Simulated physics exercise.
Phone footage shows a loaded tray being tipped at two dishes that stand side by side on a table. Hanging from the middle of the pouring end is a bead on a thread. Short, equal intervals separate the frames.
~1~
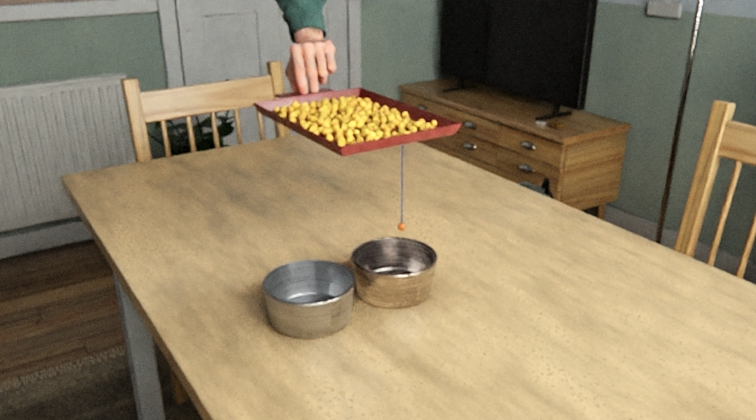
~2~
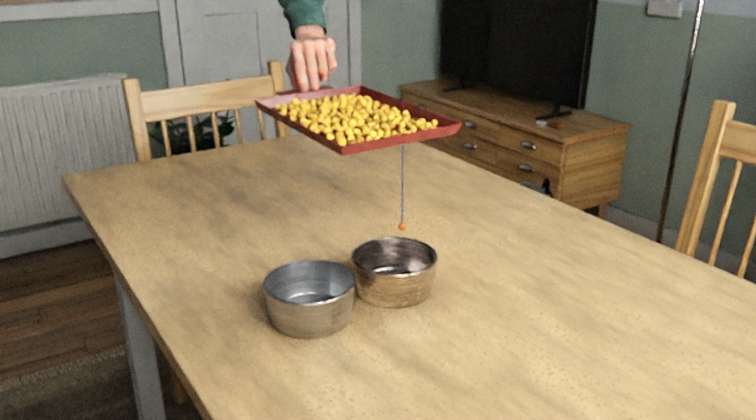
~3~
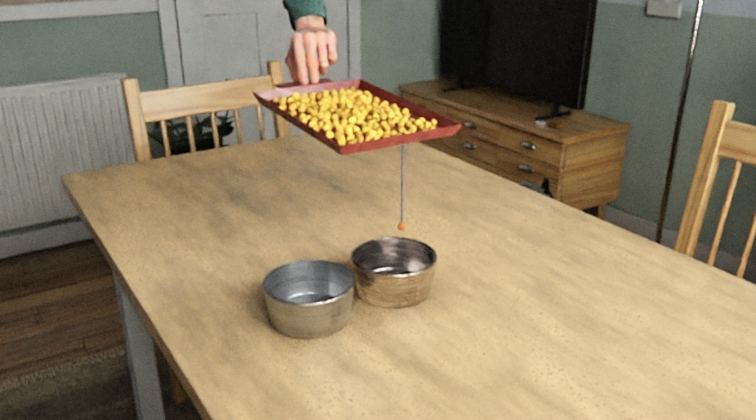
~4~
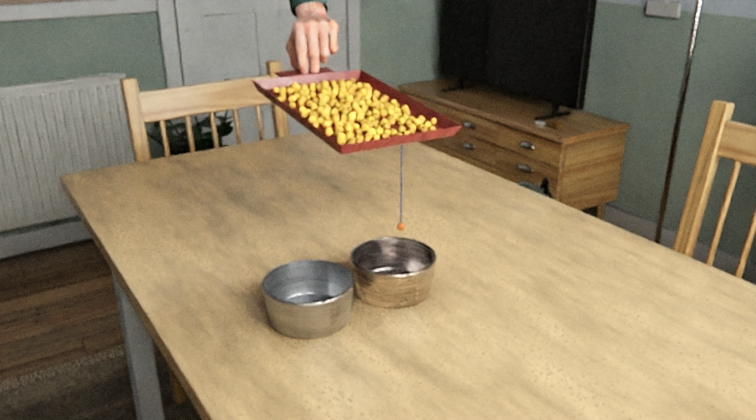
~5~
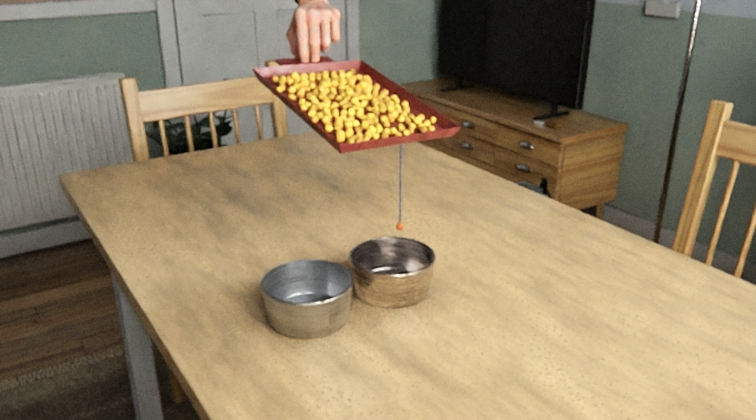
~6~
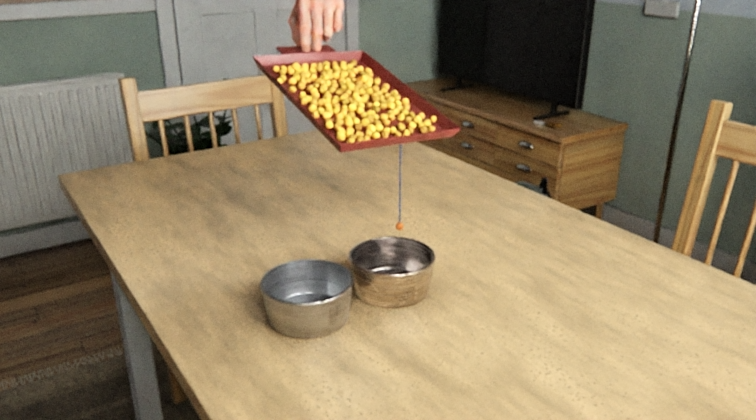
A hand slowly tilts a red tray of yellow puffs above two metal dishes.
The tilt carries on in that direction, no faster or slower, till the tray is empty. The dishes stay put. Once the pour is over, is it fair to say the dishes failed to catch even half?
Yes, they caught less than half.
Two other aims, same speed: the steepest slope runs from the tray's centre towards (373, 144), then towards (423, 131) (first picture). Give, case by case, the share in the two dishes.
The share is 80 per cent in the first and 0 per cent in the second.
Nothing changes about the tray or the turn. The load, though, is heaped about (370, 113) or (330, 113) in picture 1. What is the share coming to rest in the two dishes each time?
In order, roughly 30 % and 30 %.
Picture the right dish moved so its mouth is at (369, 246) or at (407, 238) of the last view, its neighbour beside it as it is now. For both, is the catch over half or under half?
So that's a lesser portion the first time round, a lesser portion the second.
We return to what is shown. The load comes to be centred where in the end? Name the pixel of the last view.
I'd say the middle ends up at about (451, 274).
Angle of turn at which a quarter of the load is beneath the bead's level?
Reading: Some 70°.
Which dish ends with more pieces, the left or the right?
I'd say more ends in the right-side one.
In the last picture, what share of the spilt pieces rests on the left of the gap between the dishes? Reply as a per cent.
My estimate is some 0 per cent.
Soon after the last picture, tray tipped steeply; most on the tray; a stray few outside both; a small part in the air.
A little later, tray tipped right over; a small part on the tray; about a quarter in the right dish; about half outside both; a small part in the air.
Later still, tray tipped past a quarter turn; about a third in the right dish; about two thirds outside both.
At rest, tray tipped past a quarter turn; none in the left dish; about a third in the right dish; about two thirds outside both.
